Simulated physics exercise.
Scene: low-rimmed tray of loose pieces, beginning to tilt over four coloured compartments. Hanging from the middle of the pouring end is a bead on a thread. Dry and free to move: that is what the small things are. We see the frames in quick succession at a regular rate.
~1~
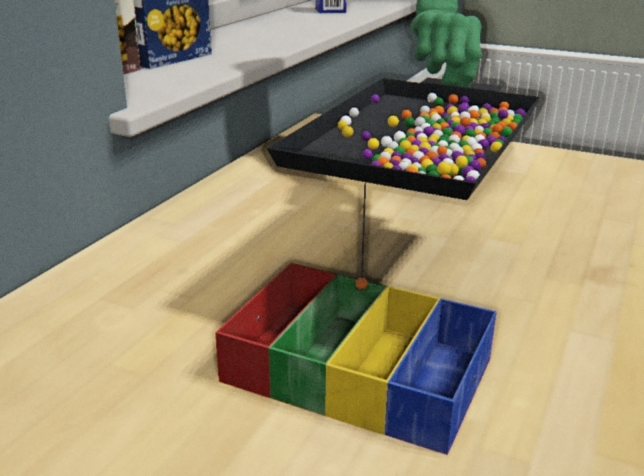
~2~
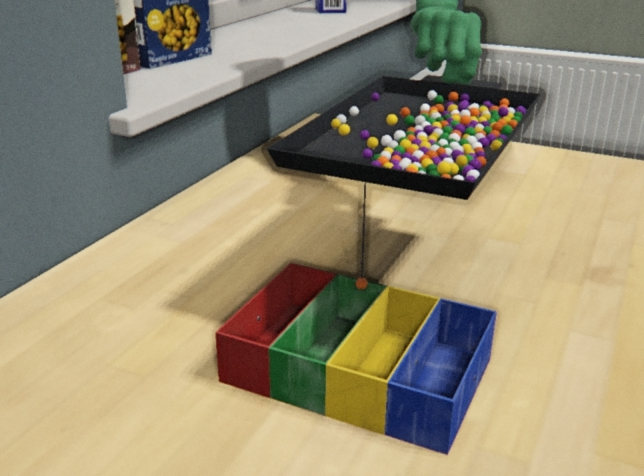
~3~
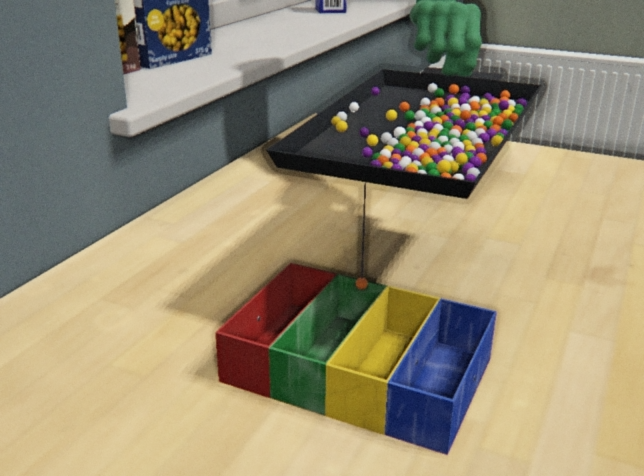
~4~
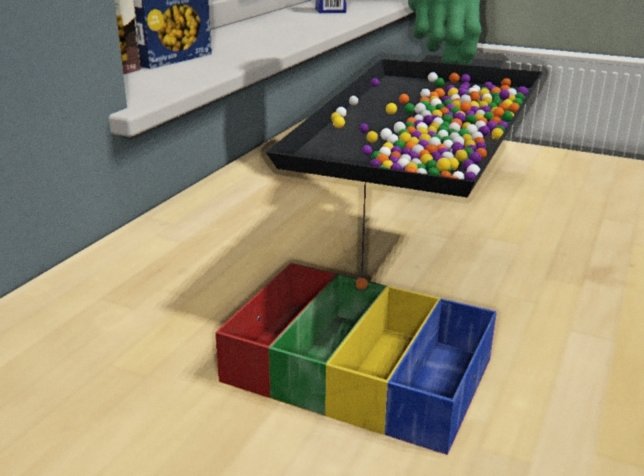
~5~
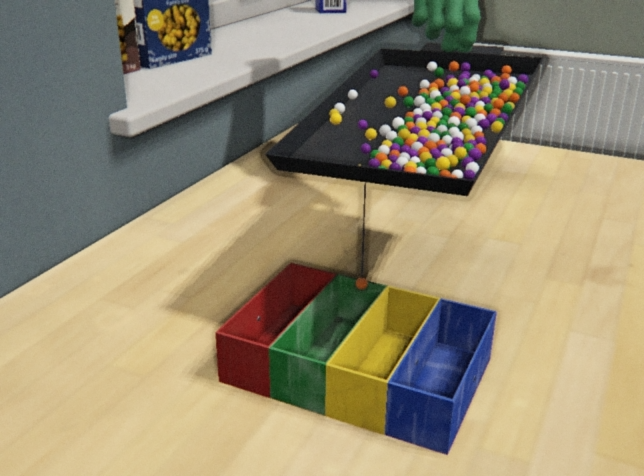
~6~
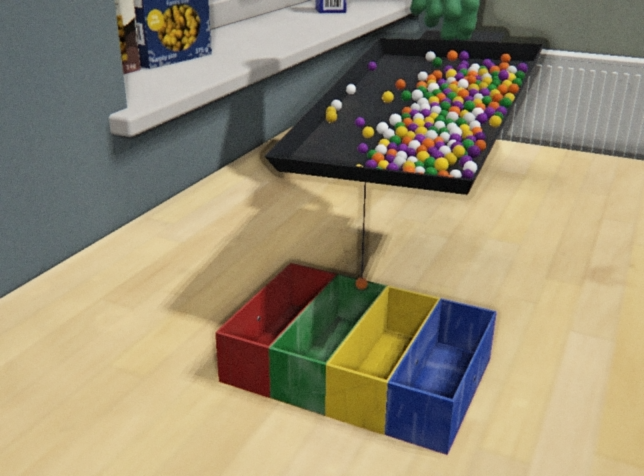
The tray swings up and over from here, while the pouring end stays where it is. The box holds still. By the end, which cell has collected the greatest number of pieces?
The red cell has collected the most.
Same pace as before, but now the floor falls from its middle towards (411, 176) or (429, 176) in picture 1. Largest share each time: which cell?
So the first one goes to the cell in blue and the second to the blue cell.
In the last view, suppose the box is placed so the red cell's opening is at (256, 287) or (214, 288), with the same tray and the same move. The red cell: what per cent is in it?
40 % and 10 %.
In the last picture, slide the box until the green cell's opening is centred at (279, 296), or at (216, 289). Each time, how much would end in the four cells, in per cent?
You'd get 100 per cent first and 80 per cent second.
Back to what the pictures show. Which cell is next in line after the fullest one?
The answer here is the green one.
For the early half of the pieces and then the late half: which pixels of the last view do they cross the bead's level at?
The opening part goes through (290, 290); what follows goes through (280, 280).
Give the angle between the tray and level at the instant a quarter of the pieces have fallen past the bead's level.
Somewhere around 65 degrees.
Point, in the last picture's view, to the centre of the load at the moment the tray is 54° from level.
Close to (347, 154).
Shortly afterwards, tray tipped steeply; the bulk on the tray; only a few in the red cell; only a few in the yellow cell; only a few in the green cell; a little falling or outside the box.
Next, tray tipped right over; only a few on the tray; near a third in the red cell; near a quarter in the green cell; a little in the yellow cell; only a few in the blue cell; near a quarter falling or outside the box.
Some moments later, tray tipped past a quarter turn; near a third in the red cell; near a quarter in the green cell; a little in the yellow cell; only a few in the blue cell; near a quarter falling or outside the box.
In the end, tray tipped past a quarter turn; near a third in the red cell; near a quarter in the green cell; a little in the yellow cell; only a few in the blue cell; near a quarter outside the box.
